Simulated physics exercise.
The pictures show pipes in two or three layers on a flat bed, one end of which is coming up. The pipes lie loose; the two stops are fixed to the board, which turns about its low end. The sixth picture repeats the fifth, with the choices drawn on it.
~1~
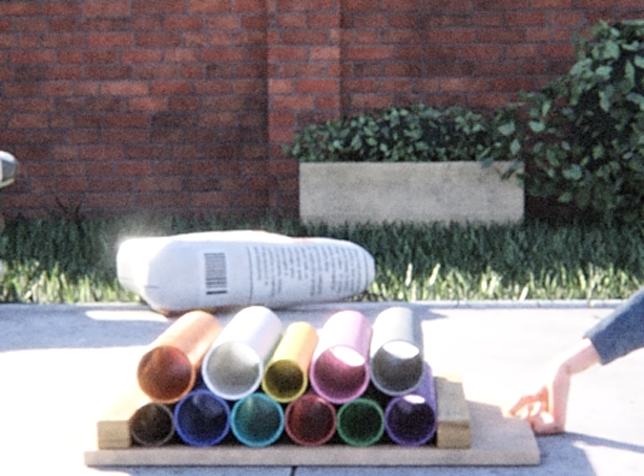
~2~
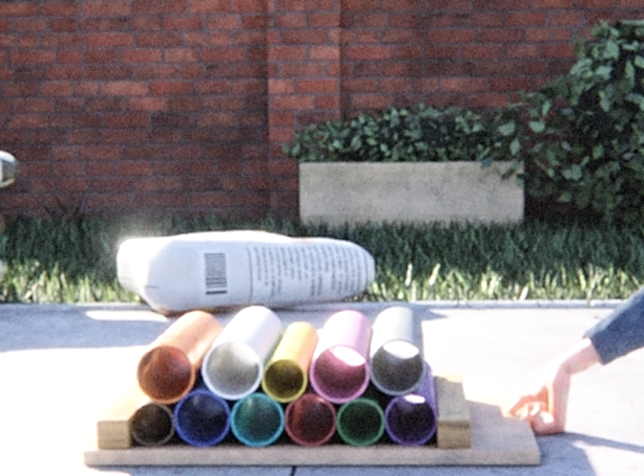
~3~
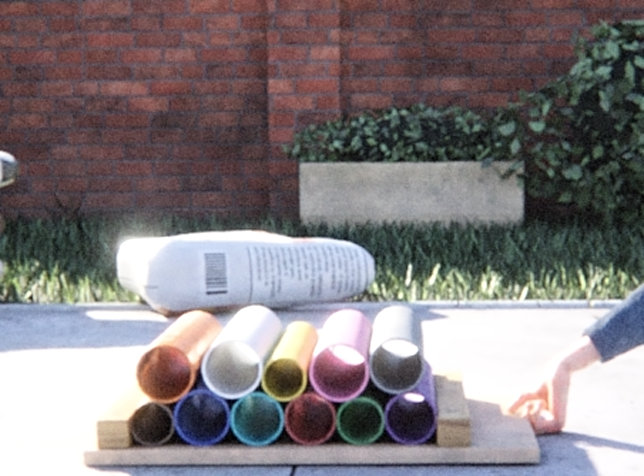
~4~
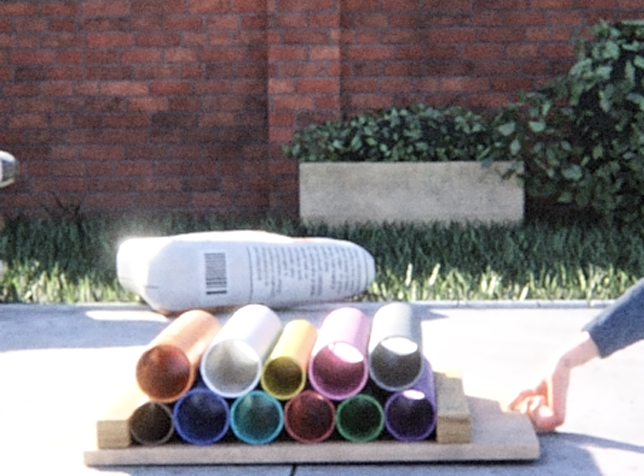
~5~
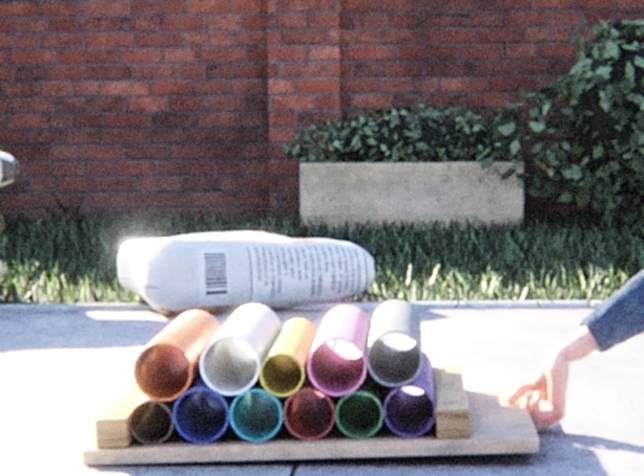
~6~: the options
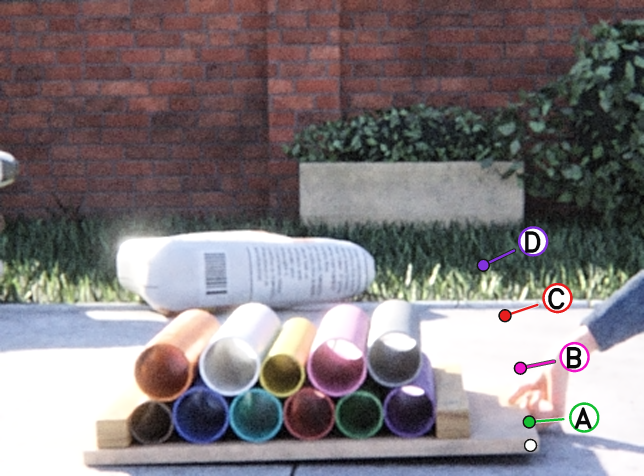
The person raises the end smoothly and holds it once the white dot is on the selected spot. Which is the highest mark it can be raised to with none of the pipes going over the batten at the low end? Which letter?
At most to B.
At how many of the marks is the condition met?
Two of them.
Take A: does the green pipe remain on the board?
Yes, with A.
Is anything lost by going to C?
At C: Yes.
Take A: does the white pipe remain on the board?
The white pipe: Yes.
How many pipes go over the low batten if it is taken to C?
It comes to one.
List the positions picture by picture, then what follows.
In the first picture, orange pipe (165, 374); white pipe (233, 369); grey pipe (397, 367).
In the second picture, grey pipe (397, 367); yellow pipe (284, 379).
In the third picture, board (318, 414); purple pipe (411, 418); grey pipe (397, 365); red pipe (310, 419).
In the fourth picture, board (318, 412); blue pipe (202, 416).
In the fifth picture, board (317, 409); blue pipe (201, 415).
On the marked copy, A at (529, 422); B at (520, 368); C at (505, 315); D at (483, 265); the white dot at (530, 445).
With B. Early on, board at 11°.
Further on, board at 12°.
At the end, board at 12°, none over the low batten.
As for the rest, A none over the low batten; C one over the low batten (orange); D one over the low batten (orange).
